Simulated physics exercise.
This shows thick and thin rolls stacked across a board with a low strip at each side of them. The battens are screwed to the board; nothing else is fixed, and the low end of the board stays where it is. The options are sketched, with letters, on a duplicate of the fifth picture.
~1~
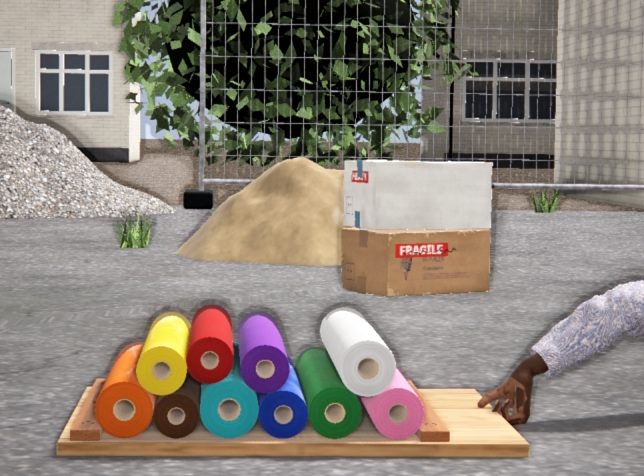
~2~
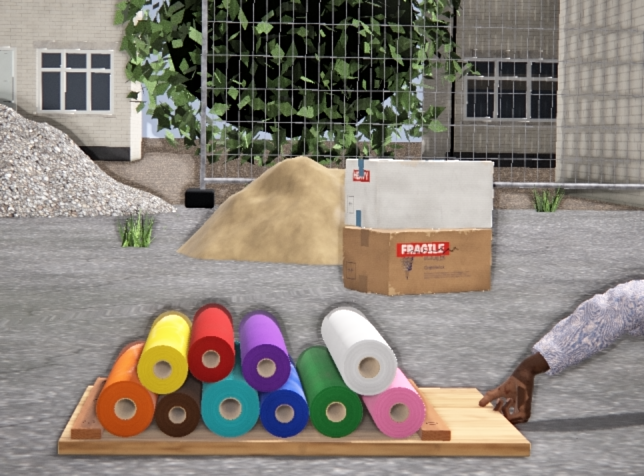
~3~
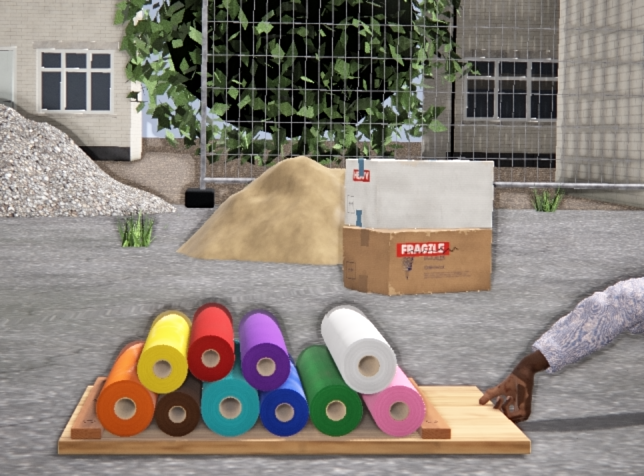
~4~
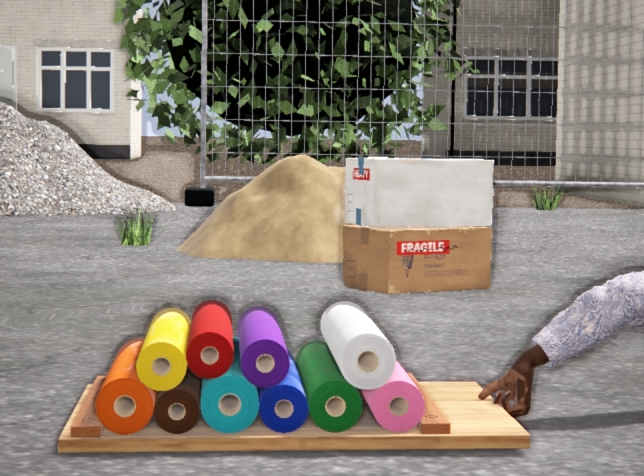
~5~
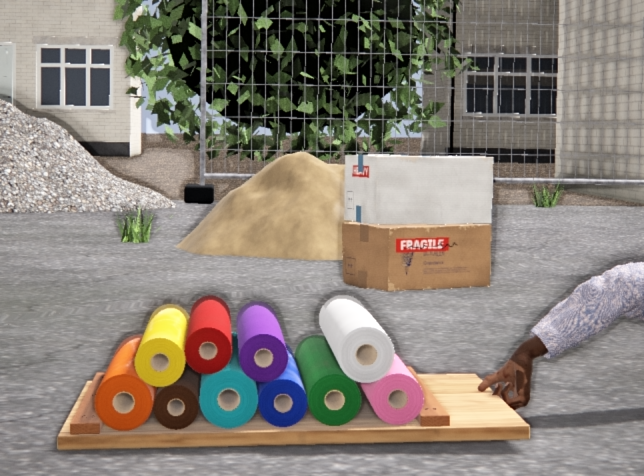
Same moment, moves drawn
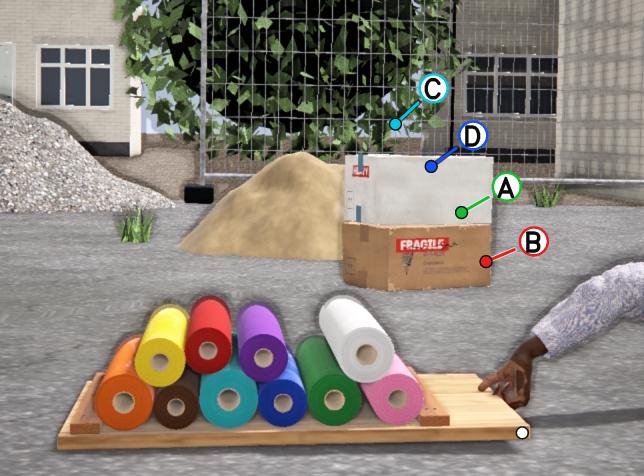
In a gravel yard, a hand at the right holds the end of a board stacked with colourful rolls, barely moving.
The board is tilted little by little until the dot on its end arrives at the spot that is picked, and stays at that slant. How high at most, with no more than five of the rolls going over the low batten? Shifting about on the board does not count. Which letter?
Stop at B.
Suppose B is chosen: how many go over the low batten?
With B, none.
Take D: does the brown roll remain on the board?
The brown roll: No.
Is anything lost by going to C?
Yes.
On the copy, A at (462, 213); B at (486, 261); C at (395, 124); D at (432, 167); the white dot at (522, 433).
On B. First, board at 15°.
Then, board at 24°.
Finally, board at 24°, none over the low batten.
By contrast, A ten over the low batten; C ten over the low batten; D ten over the low batten.
